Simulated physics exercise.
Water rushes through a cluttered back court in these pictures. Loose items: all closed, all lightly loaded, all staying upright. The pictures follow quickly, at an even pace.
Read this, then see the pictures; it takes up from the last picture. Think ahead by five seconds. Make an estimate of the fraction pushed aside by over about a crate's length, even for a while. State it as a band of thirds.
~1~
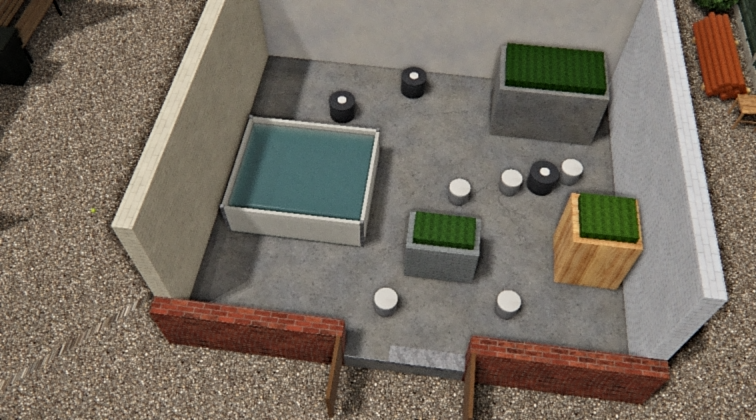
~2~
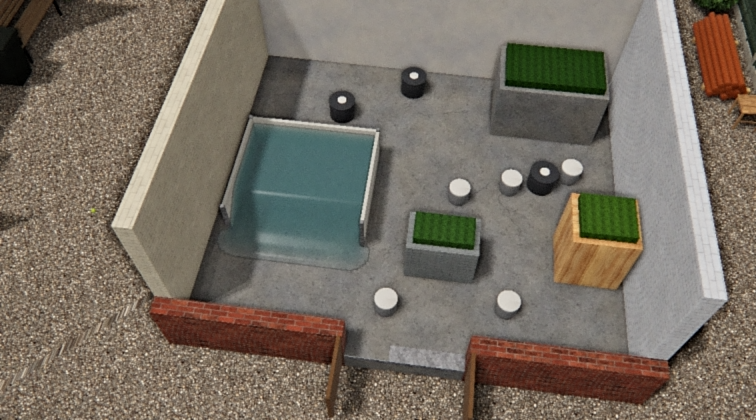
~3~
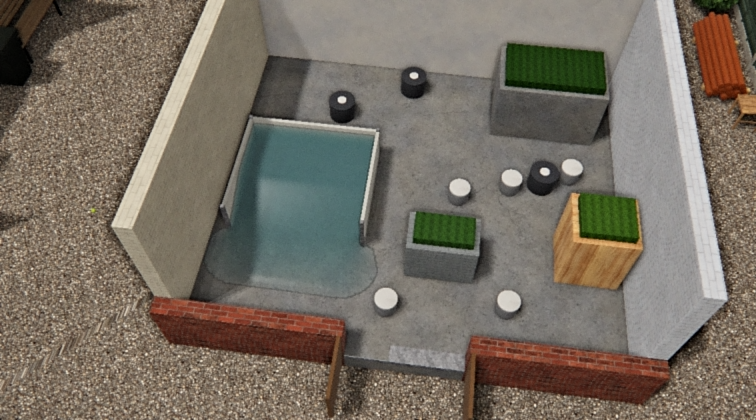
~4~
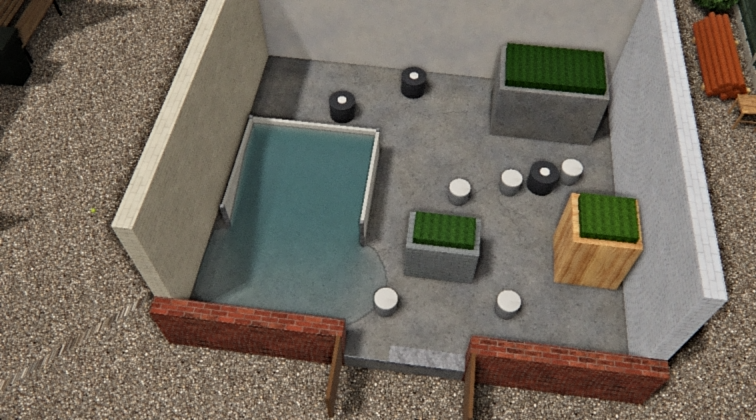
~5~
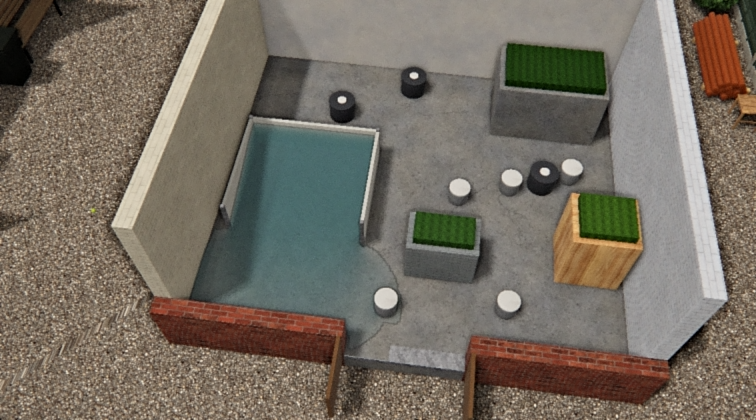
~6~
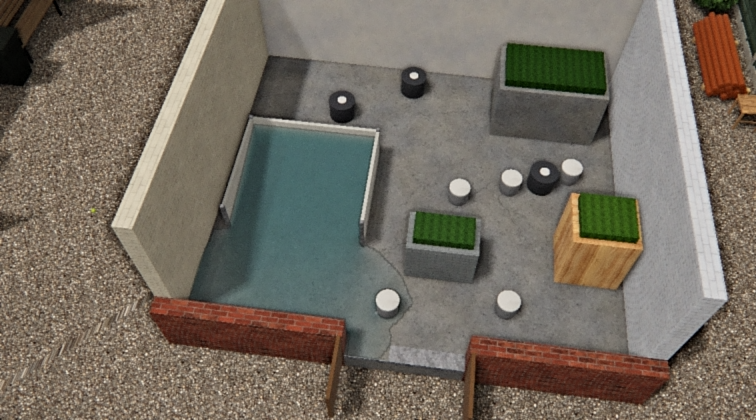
Low band.
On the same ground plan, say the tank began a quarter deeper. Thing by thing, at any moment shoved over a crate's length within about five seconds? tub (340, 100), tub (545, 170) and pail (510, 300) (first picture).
Object 1: Stayed below the mark. Object 2: Stayed below the mark. Object 3: Passed the mark.
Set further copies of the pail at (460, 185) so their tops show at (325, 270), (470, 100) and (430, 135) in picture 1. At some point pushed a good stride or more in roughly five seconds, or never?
Twin one: Slides well clear; twin two: Barely shifts; twin three: Barely shifts.
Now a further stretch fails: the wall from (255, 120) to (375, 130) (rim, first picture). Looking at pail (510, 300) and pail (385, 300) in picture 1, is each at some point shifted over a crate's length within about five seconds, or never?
Went the distance, then fell short.
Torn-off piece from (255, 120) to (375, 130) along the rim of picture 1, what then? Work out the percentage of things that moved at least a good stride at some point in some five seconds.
Close to 80 in a hundred.
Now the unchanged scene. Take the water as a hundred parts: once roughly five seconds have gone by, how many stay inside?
84 in a hundred.
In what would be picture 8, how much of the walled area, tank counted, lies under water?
I'd put it at some 25 per cent.
A moment on, 0 of 8 are well off their spots; 0 afloat.
Next, 1 of 8 are well off their spots; 0 afloat.
Later, 2 of 8 are well off their spots; 1 afloat.
In the end, 2 of 8 are well off their spots, and 2 have been at some point; 1 afloat.
